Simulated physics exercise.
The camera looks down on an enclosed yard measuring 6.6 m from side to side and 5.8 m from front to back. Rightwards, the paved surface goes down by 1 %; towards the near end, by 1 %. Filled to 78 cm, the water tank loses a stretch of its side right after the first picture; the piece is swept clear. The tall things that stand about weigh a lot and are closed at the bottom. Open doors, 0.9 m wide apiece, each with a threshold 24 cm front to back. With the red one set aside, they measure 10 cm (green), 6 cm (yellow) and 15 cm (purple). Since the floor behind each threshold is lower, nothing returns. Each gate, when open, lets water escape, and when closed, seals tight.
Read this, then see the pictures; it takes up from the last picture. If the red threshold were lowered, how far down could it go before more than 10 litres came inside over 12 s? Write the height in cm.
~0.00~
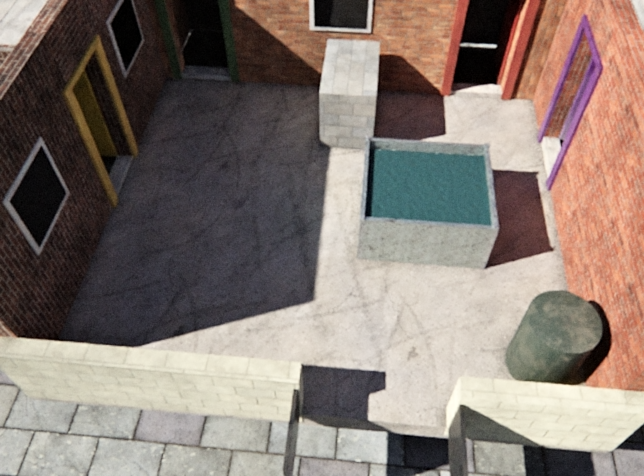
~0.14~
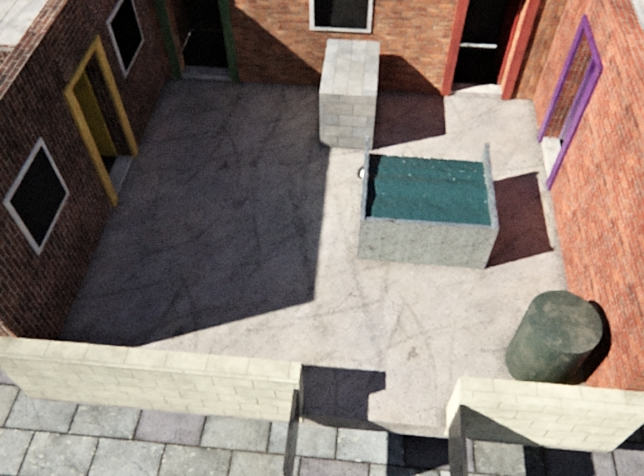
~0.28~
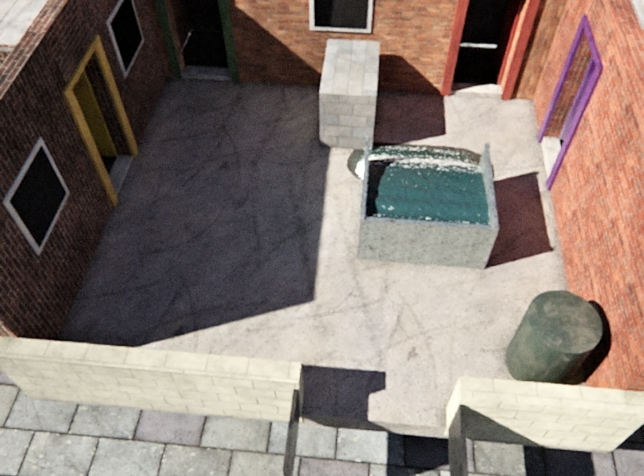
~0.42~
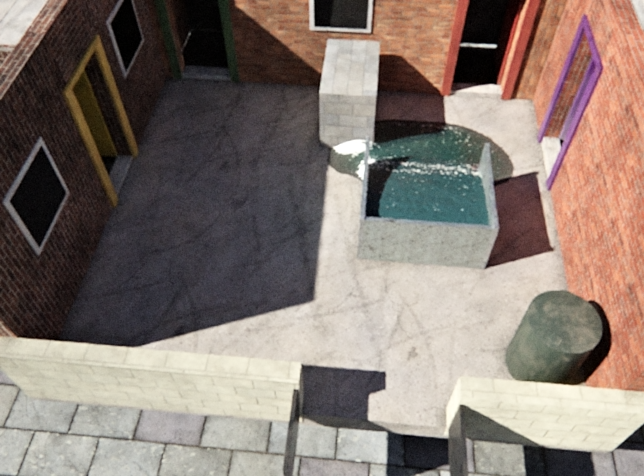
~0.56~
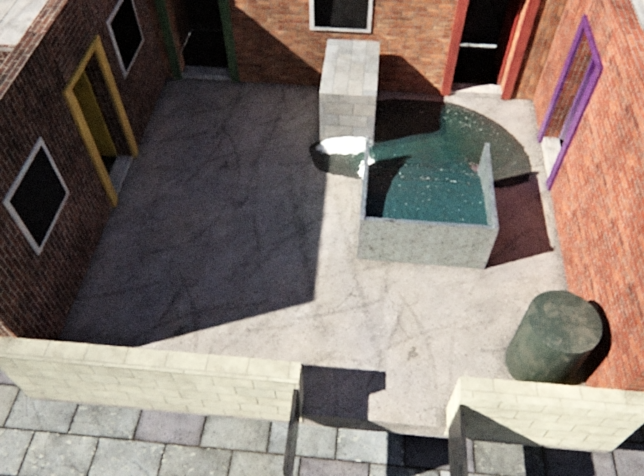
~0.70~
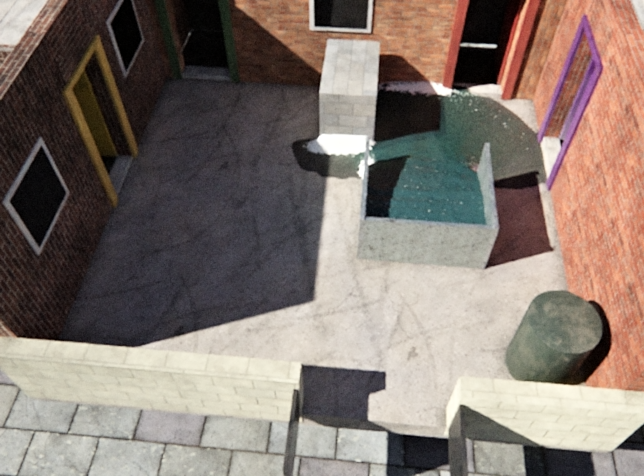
Down to about 32 cm.
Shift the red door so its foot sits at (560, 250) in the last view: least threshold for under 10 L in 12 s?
About 8.0 cm.
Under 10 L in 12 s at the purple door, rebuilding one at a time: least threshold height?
Door purple, min height approx. 15 cm.
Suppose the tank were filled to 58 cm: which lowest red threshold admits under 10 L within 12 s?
Roughly 23 cm high.
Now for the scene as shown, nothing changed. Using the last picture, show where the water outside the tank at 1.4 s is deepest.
(384, 98).
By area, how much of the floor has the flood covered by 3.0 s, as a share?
Some 40 in a hundred.
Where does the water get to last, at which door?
It's the yellow door.
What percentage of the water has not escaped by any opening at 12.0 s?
Roughly 74 per cent of the water.
After 1.4 s water covers 25 % of the floor, deepest (50 cm) near (384, 98); 29 cm at the red door, 70 litres in over its 9 cm threshold.
After 3.0 s water covers 40 % of the floor, deepest (30 cm) near (527, 101); 21 cm at the red door, 223 litres in over its 9 cm threshold.
After 12.0 s water covers 85 % of the floor, deepest (8 cm) near (541, 335); 6 cm at the red door, 285 litres in over its 9 cm threshold.
At the red door as built, the water arrived by 0.7 s and peaked near 30 cm at 1.8 s.
With a threshold of 27.5 cm, 28 litres would have come in within the 12 s; with 37 cm, 2 litres. So under 10 litres takes about 32 cm.
